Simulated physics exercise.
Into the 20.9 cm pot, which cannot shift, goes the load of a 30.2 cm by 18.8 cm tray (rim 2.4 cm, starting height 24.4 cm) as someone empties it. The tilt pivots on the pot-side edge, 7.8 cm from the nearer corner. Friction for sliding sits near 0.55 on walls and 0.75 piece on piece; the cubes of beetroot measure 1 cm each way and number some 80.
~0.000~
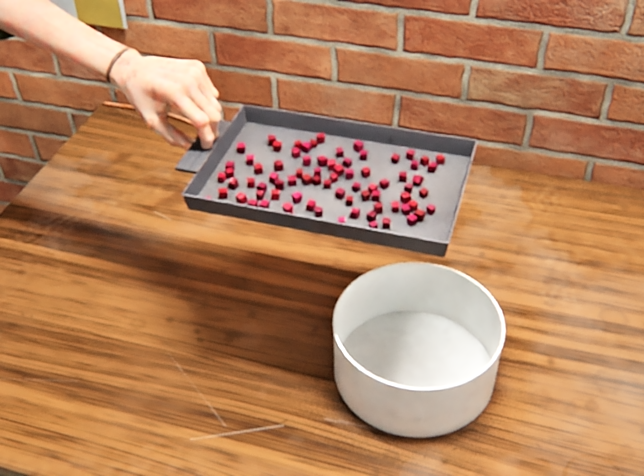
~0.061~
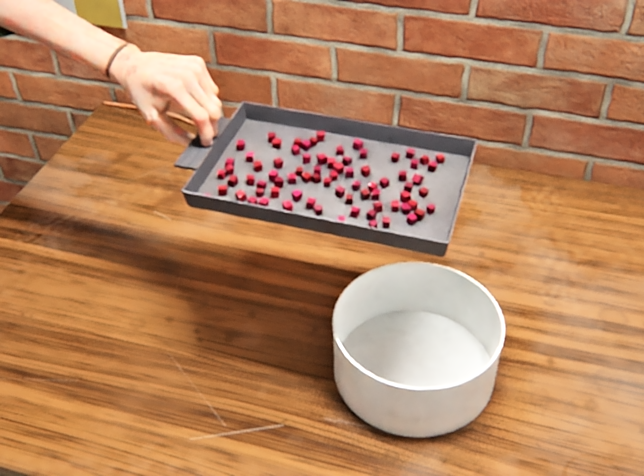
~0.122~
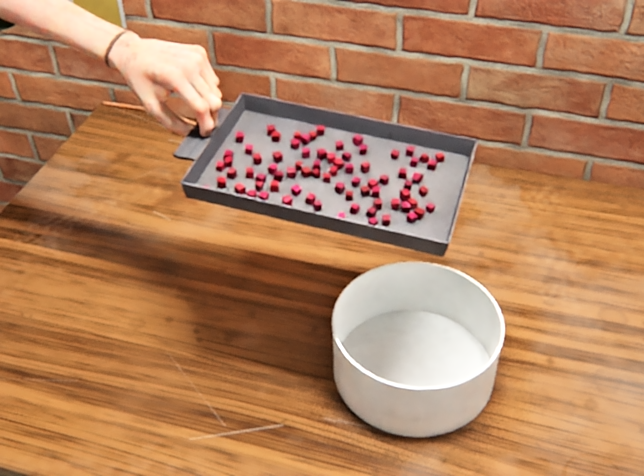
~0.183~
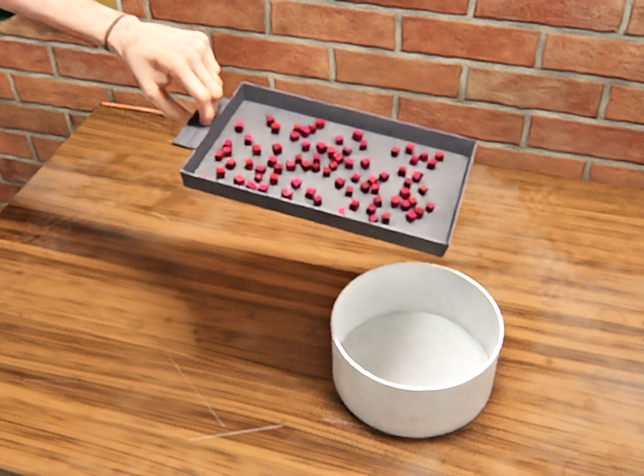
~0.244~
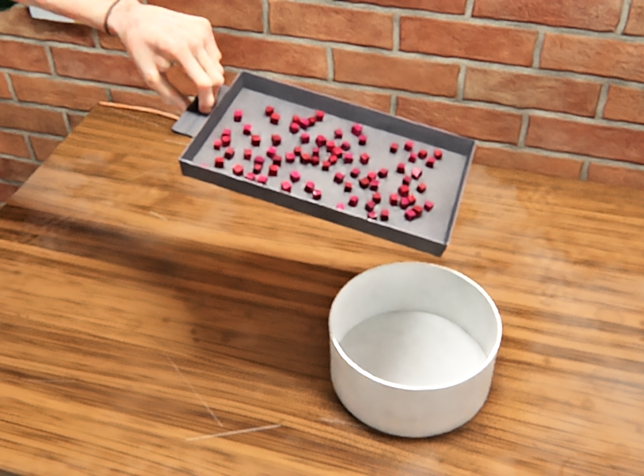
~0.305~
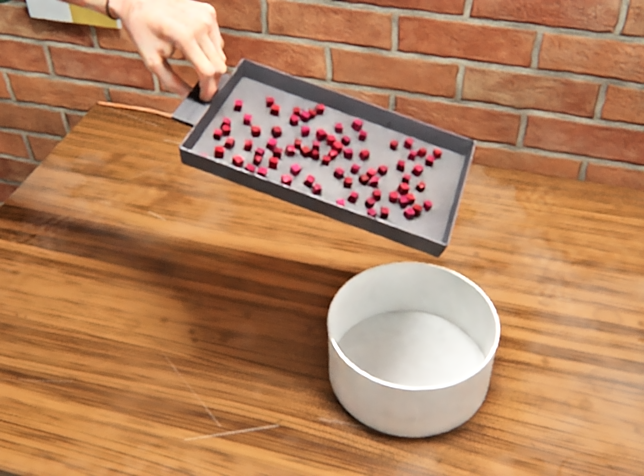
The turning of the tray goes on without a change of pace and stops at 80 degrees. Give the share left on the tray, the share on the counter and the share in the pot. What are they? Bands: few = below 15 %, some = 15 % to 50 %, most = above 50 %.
Left on the tray: Most, counter: Some, pot: Few.
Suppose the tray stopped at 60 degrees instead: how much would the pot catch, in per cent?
It would land at about 5 percent.
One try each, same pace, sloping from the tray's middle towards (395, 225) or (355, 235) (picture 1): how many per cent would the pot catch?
Near 25 and 20 per cent, in that order.
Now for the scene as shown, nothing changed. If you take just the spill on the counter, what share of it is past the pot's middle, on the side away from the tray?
Some 100 per cent.
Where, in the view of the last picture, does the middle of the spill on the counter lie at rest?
The spill is centred close to (619, 399).
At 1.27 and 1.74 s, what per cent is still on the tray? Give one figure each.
In order, 70 and 70.
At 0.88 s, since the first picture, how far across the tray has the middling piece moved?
Displacement on the tray: Roughly 8 cm.
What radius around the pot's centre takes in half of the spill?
About 30 centimetres.
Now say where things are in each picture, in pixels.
The first frame shows tray tilt 0 degrees, front corners at (186, 193) and (446, 240); middle of the pieces at (327, 184); pot at (418, 321).
The second frame shows tray tilt 1 degrees, front corners at (186, 190) and (446, 240); middle of the pieces at (327, 182).
The third frame shows tray tilt 3 degrees, front corners at (185, 181) and (446, 240), lowest corner right front; middle of the pieces at (327, 178).
The fourth frame shows tray tilt 7 degrees, front corners at (184, 170) and (446, 241), lowest corner right front; middle of the pieces at (327, 173).
The fifth frame shows tray tilt 10 degrees, front corners at (183, 158) and (445, 241), lowest corner right front; middle of the pieces at (326, 166).
The sixth frame shows tray tilt 13 degrees, front corners at (184, 146) and (445, 242), lowest corner right front; middle of the pieces at (326, 161); pot at (413, 320). The tray's pace is about 55 degrees a second.
After 0.88 s, tilt 45 degrees; the tray holds 100 %, the pot 0 %.
Then, at 1.27 s, tilt 66 degrees; the tray holds 70 %, the pot 5 %.
Then, at 1.74 s, tilt 80 degrees; the tray holds 70 %, the pot 5 %.
By 2.5 s all is still; tray 70 %, counter 25 %, pot 5 %.
